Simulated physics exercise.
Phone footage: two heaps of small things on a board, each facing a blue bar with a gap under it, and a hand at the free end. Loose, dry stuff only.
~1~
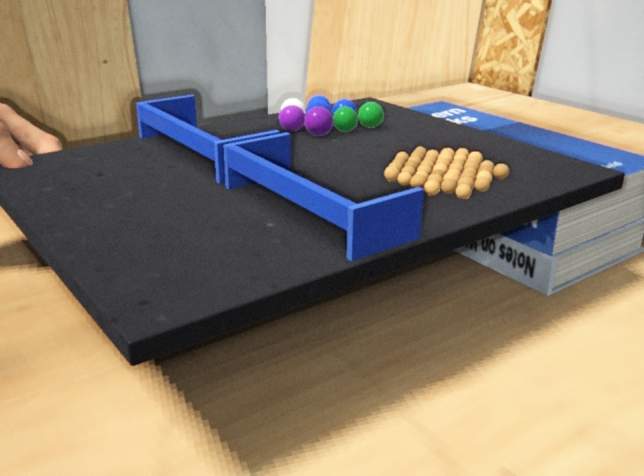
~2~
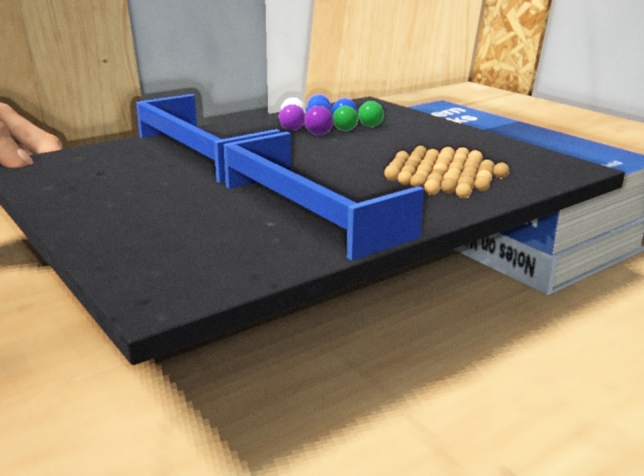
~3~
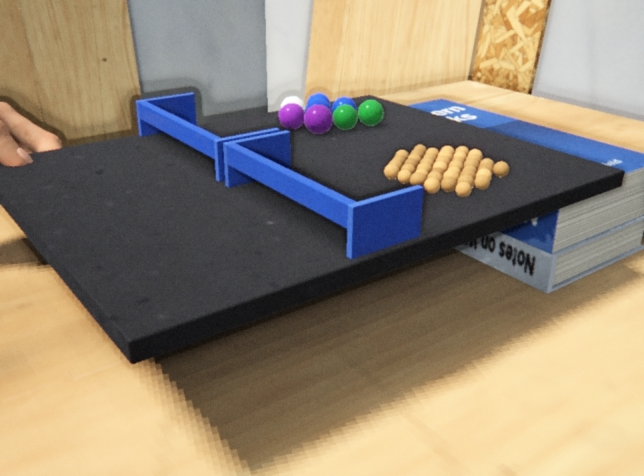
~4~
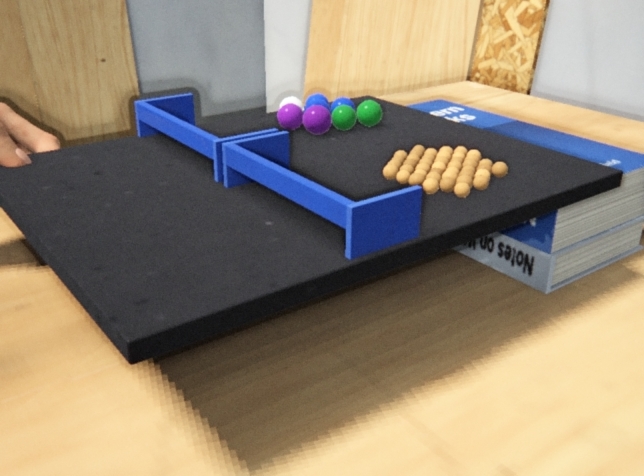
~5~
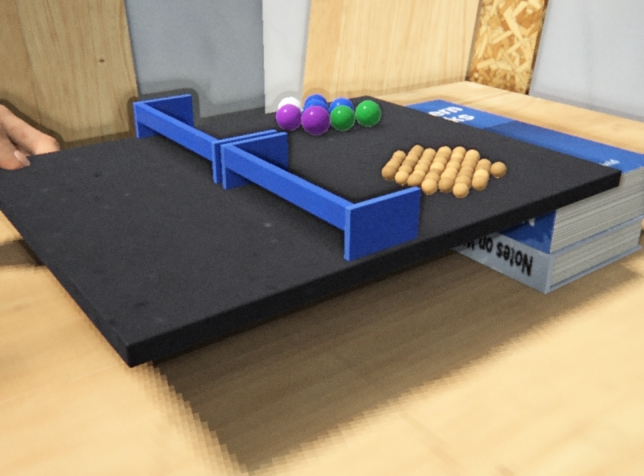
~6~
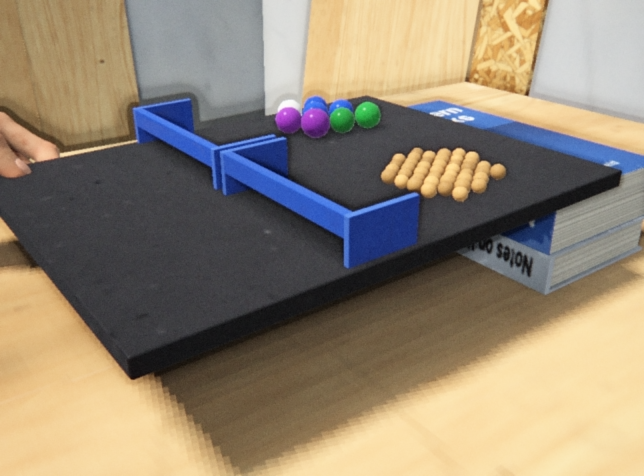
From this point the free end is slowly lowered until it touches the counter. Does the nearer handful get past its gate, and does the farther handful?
Result: The nearer handful is going to end up beyond it; the farther handful is going to end up halted.
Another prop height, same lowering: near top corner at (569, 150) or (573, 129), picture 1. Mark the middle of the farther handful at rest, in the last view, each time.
One: (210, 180). Two: (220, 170).
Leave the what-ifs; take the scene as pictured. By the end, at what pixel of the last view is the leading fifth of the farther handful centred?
Rest point near (189, 194) px.
Then, 0.45 s on from there, board sloping at 10°; nearer handful on its way down; farther handful on its way down.
Then, 0.85 s on from there, board resting at 14°; nearer handful the whole lot past its gate; farther handful has reached its gate.
In the end, board resting at 14°; nearer handful the whole lot past its gate; farther handful gathered behind its gate.
